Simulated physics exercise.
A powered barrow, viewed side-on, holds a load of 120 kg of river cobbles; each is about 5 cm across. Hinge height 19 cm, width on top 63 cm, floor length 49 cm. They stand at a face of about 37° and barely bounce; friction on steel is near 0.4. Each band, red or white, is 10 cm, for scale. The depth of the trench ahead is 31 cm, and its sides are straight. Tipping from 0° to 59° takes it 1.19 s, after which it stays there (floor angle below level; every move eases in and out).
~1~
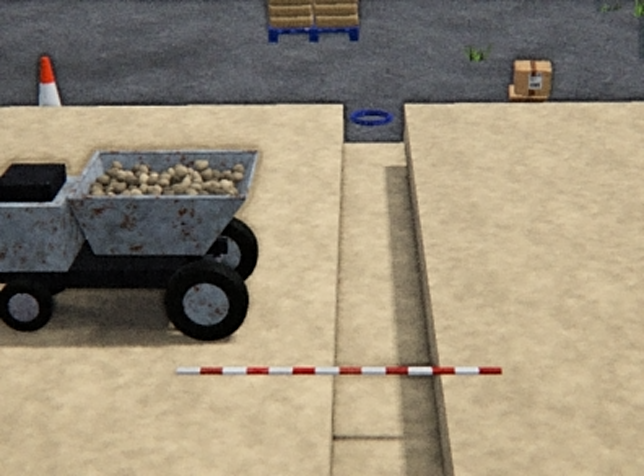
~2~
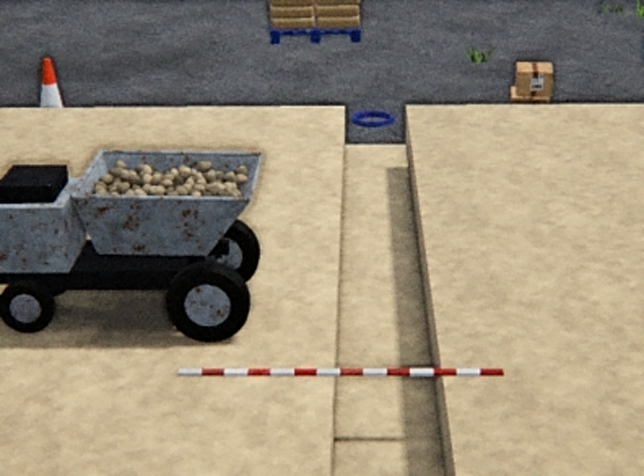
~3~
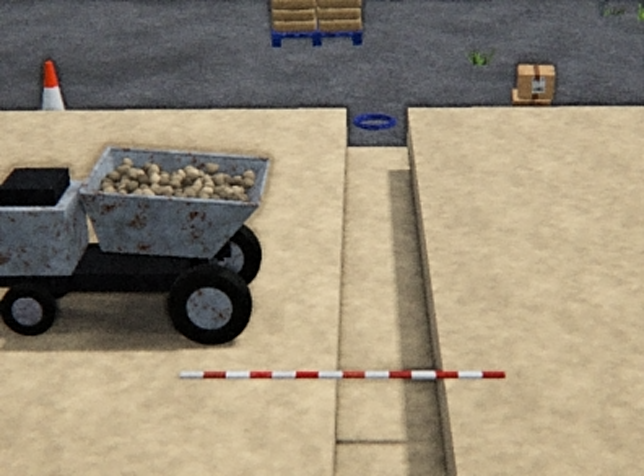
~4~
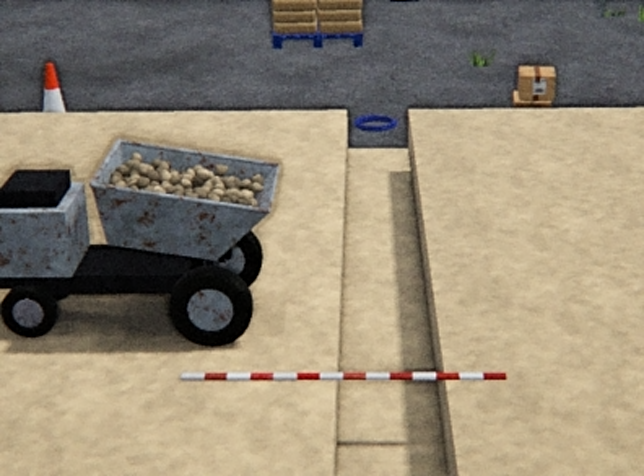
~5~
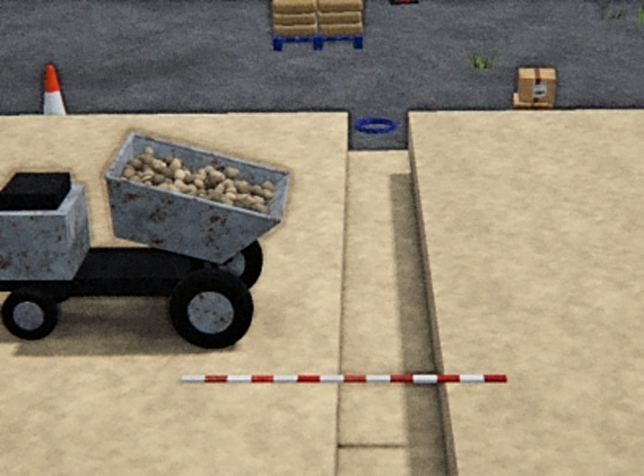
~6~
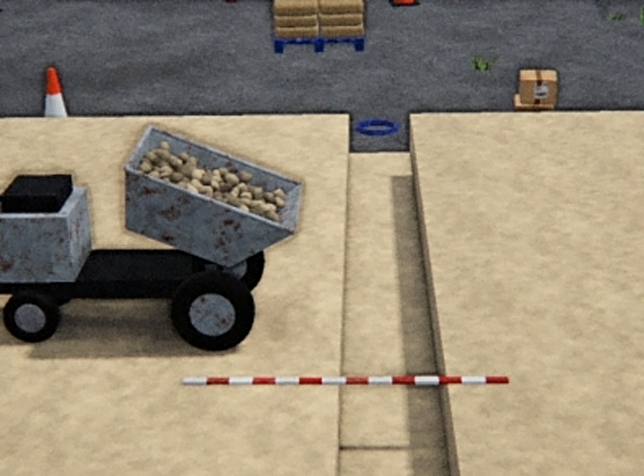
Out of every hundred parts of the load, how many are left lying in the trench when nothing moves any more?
Around 62 in every hundred.
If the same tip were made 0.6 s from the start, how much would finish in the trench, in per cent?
70 %.
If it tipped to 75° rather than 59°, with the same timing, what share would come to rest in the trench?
Then about 100 per cent.
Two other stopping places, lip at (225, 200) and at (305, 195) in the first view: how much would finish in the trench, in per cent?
Roughly 55 in a hundred from the first, 55 in a hundred from the second.
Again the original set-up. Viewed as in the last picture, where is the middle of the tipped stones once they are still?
Resting centre: About (387, 372).
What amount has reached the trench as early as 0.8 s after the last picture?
At that moment: Approx. 15 %.
Then, 0.4 s after the last picture the floor is at 50°, 100 % in the tray; the foremost stones are at (322, 247).
Then, 0.8 s after the last picture the floor is at 59°, 84 % in the tray, 15 % in the trench; the foremost stones are at (399, 334).
Then, 1.1 s after the last picture the floor is at 59°, 62 % in the tray, 38 % in the trench; the foremost stones are at (434, 366).
Then, 3.1 s after the last picture the floor is at 59°, 38 % in the tray, 62 % in the trench; the foremost stones are at (434, 373).
